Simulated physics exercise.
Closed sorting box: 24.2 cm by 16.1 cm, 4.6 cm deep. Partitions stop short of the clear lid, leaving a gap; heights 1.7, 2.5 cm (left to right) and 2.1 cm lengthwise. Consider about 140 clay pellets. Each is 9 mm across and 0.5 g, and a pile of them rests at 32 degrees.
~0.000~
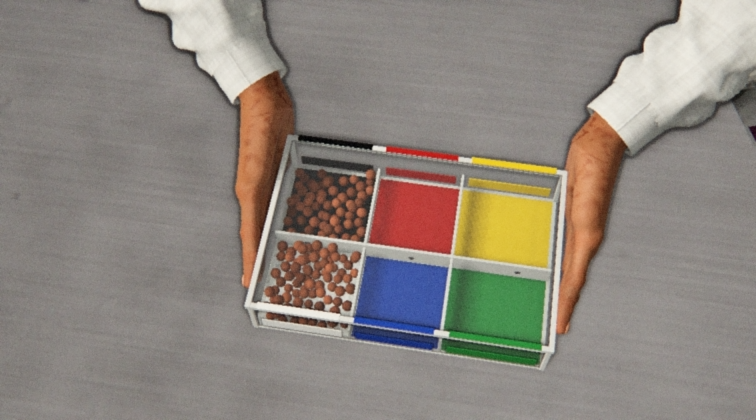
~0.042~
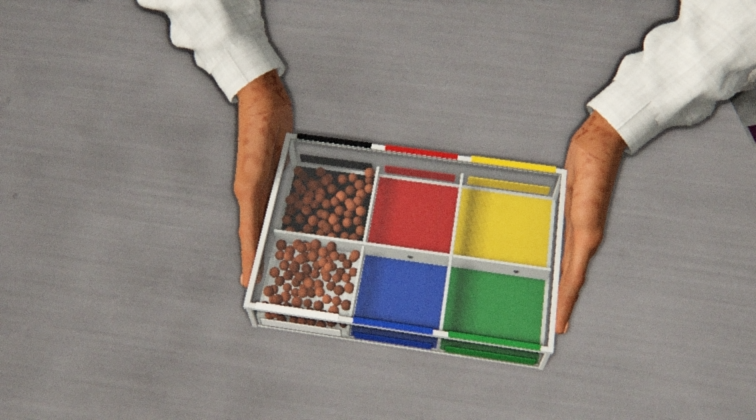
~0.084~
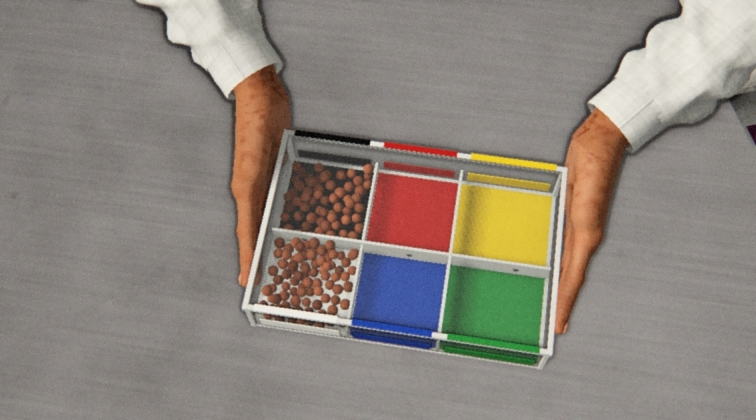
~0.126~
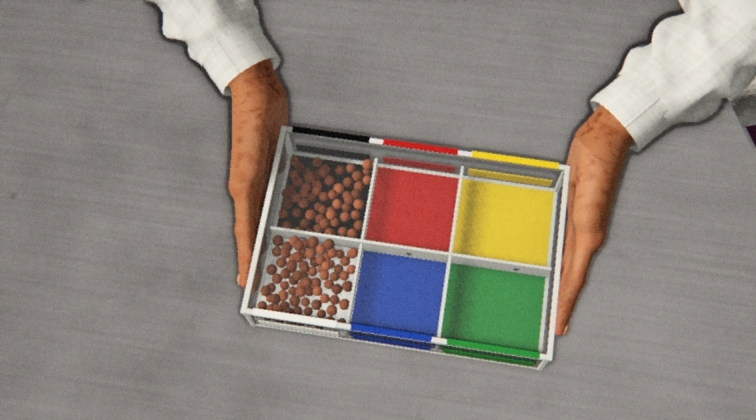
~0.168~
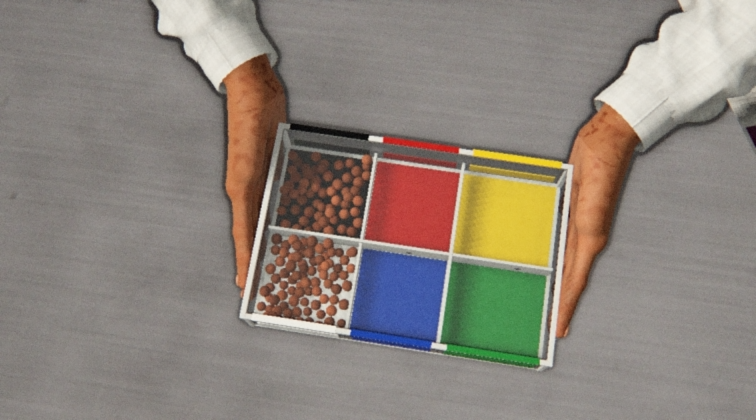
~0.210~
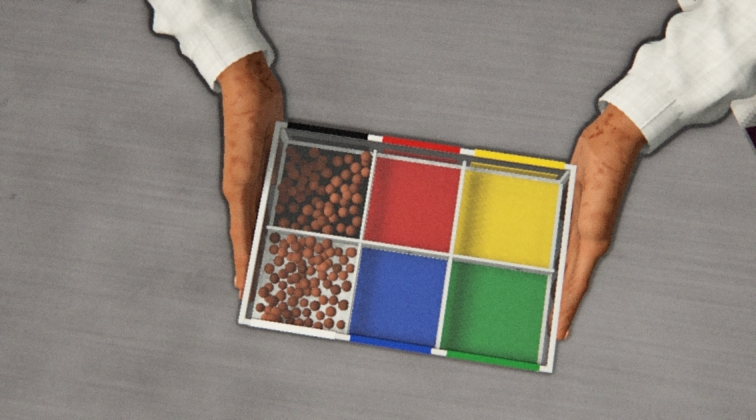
On a gray surface, two hands held a clear six-section box with small reddish-brown balls in the two left compartments, and slowly tilted it a little while the balls stayed in their sections.
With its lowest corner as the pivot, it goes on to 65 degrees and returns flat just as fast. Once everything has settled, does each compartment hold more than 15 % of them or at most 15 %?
My prediction: Red: It'll probably finish at or short of fifteen percent of the pieces; blue: It'll probably finish at or short of fifteen percent of the pieces; green: It'll probably finish at or short of fifteen percent of the pieces; yellow: It'll probably finish at or short of fifteen percent of the pieces; white: It'll probably finish past fifteen percent of the pieces; black: It'll probably finish past fifteen percent of the pieces.
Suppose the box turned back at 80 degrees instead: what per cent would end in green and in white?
In per cent, green comes to 0 and white to 70.
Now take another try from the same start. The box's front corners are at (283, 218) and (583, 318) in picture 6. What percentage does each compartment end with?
Each compartment ends with, in per cent, red 30, blue 5, green 0, yellow 15, white 20 and black 30.
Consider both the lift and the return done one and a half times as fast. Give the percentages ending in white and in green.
You'd end up with white at 60 percent and green at 0 percent.
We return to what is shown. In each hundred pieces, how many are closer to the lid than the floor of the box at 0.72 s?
Close to 10 in a hundred.
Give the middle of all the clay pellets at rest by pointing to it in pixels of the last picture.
Close to pixel (313, 279).
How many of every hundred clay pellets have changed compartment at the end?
It works out to about 5 per cent.
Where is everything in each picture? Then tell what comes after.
The first frame shows box tilt 0 degrees, front corners at (251, 304) and (549, 348); white 60 %, black 40 %.
The second frame shows box tilt 1 degrees, front corners at (250, 304) and (548, 348).
The third frame shows box tilt 3 degrees, front corners at (248, 305) and (547, 350), lowest corner right front.
The fourth frame shows box tilt 8 degrees, front corners at (247, 309) and (547, 355), lowest corner right front.
The fifth frame shows box tilt 13 degrees, front corners at (246, 314) and (547, 361), lowest corner right front.
The sixth frame shows box tilt 18 degrees, front corners at (245, 319) and (547, 367), lowest corner right front; white 60 %, black 40 %. Its pace works out near 115 degrees a second.
After 0.72 s, tilt 64 degrees; white 60 %, black 40 %.
After 1.06 s, tilt 27 degrees; blue 5 %, white 55 %, black 40 %.
Then, at 1.50 s, tilt 0 degrees; blue 5 %, white 55 %, black 40 %.
At rest (1.8 s), red 0 %, blue 5 %, green 0 %, yellow 0 %, white 55 %, black 40 %.
